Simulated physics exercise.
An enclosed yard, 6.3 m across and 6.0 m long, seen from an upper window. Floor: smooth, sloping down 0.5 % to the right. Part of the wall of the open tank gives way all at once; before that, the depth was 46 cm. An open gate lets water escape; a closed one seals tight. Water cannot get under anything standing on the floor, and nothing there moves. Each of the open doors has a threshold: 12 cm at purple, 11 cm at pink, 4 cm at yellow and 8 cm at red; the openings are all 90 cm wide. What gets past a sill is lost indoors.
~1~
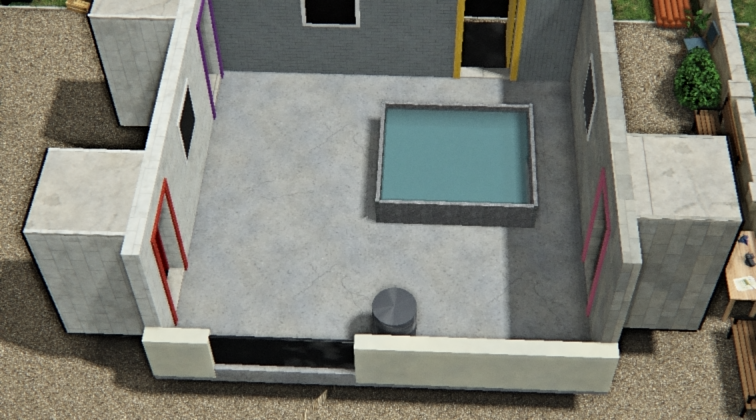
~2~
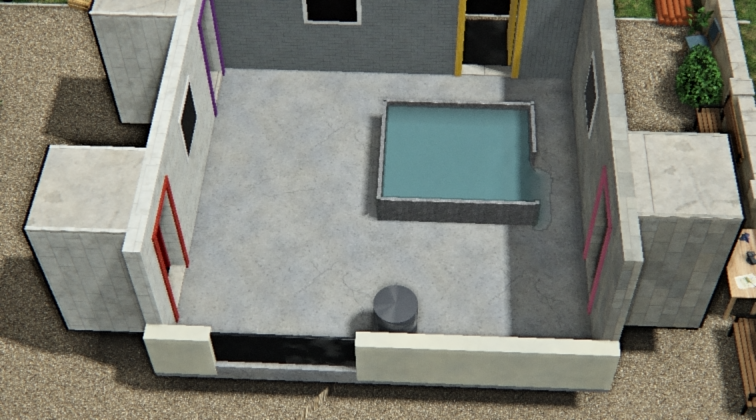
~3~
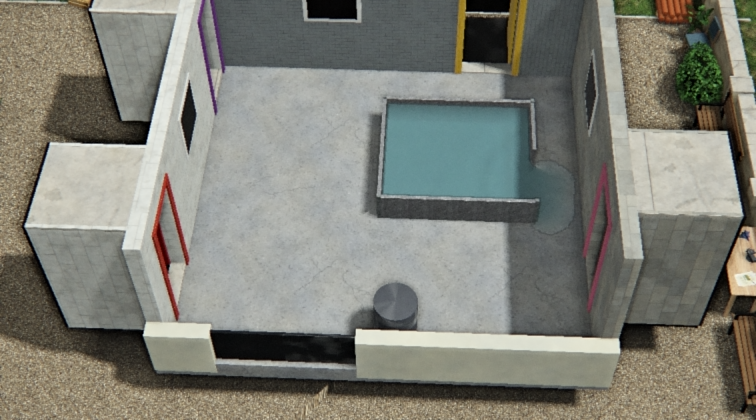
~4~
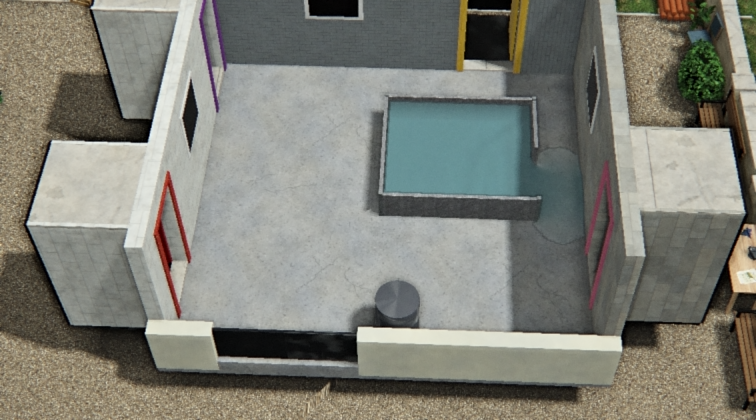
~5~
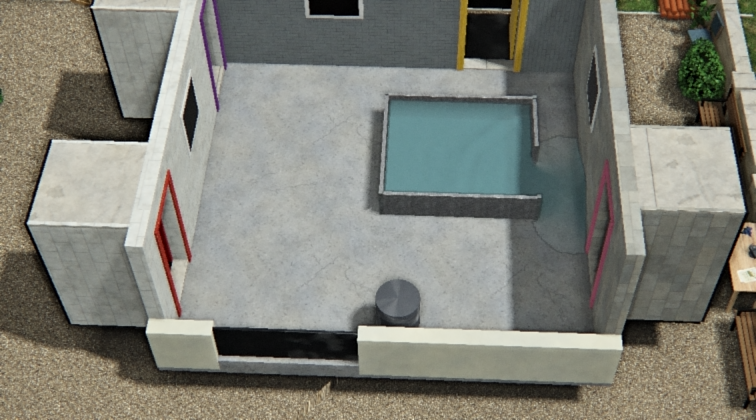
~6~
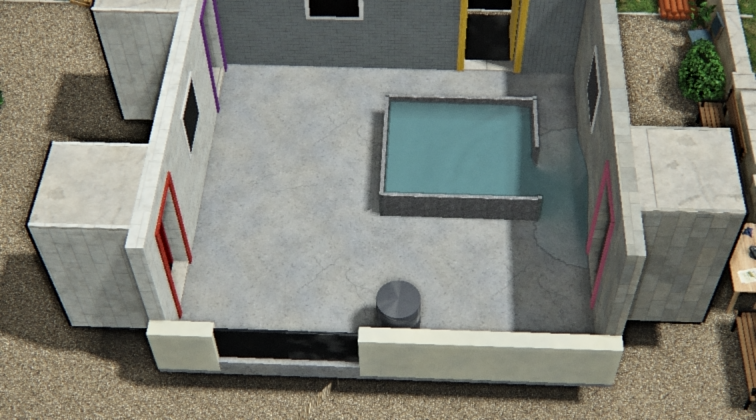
Water pouring through a gap in the right wall of a raised tank and spreading across the grey floor of a walled yard.
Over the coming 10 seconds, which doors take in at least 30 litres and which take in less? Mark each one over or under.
Purple door - under; pink door - under; yellow door - over; red door - under.
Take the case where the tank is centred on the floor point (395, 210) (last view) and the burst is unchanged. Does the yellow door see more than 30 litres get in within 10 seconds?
Against the limit, the yellow door gets more than that.
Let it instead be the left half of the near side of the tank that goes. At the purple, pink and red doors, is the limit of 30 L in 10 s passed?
Result: Purple limit not passed, pink limit not passed, red limit passed.
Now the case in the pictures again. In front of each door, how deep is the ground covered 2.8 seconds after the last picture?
Readings (cm): Purple = 0; pink = 10; yellow = 9; red = 0.
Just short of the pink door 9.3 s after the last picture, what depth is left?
The depth there is near 7.0 cm.
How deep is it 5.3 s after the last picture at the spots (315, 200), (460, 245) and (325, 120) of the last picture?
About 3, 4 and 2 cm.
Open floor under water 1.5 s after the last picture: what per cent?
20 %.
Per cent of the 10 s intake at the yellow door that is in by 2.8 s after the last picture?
15 per cent, roughly.
Then, 0.7 s after the last picture water covers 10 % of the floor and is deepest (40 cm) near (575, 207); purple door not reached, pink door 11 cm at the sill, 0 L in, yellow door not reached, red door not reached.
Then, 1.5 s after the last picture water covers 20 % of the floor and is deepest (38 cm) near (574, 198); purple door not reached, pink door 13 cm at the sill, 1 L in, yellow door 6 cm at the sill, 0 L in, red door not reached.
Then, 2.8 s after the last picture water covers 35 % of the floor and is deepest (28 cm) near (416, 355); purple door not reached, pink door 10 cm at the sill, 4 L in, yellow door 9 cm at the sill, 13 L in, red door not reached.
Then, 5.3 s after the last picture water covers 70 % of the floor and is deepest (18 cm) near (575, 207); purple door 10 cm at the sill, 0 L in, pink door 8 cm at the sill, 5 L in, yellow door 8 cm at the sill, 50 L in, red door not reached.
Then, 9.3 s after the last picture water covers 95 % of the floor and is deepest (12 cm) near (574, 361); purple door 8 cm at the sill, 0 L in, pink door 7 cm at the sill, 5 L in, yellow door 6 cm at the sill, 76 L in, red door 4 cm at the sill, 0 L in.
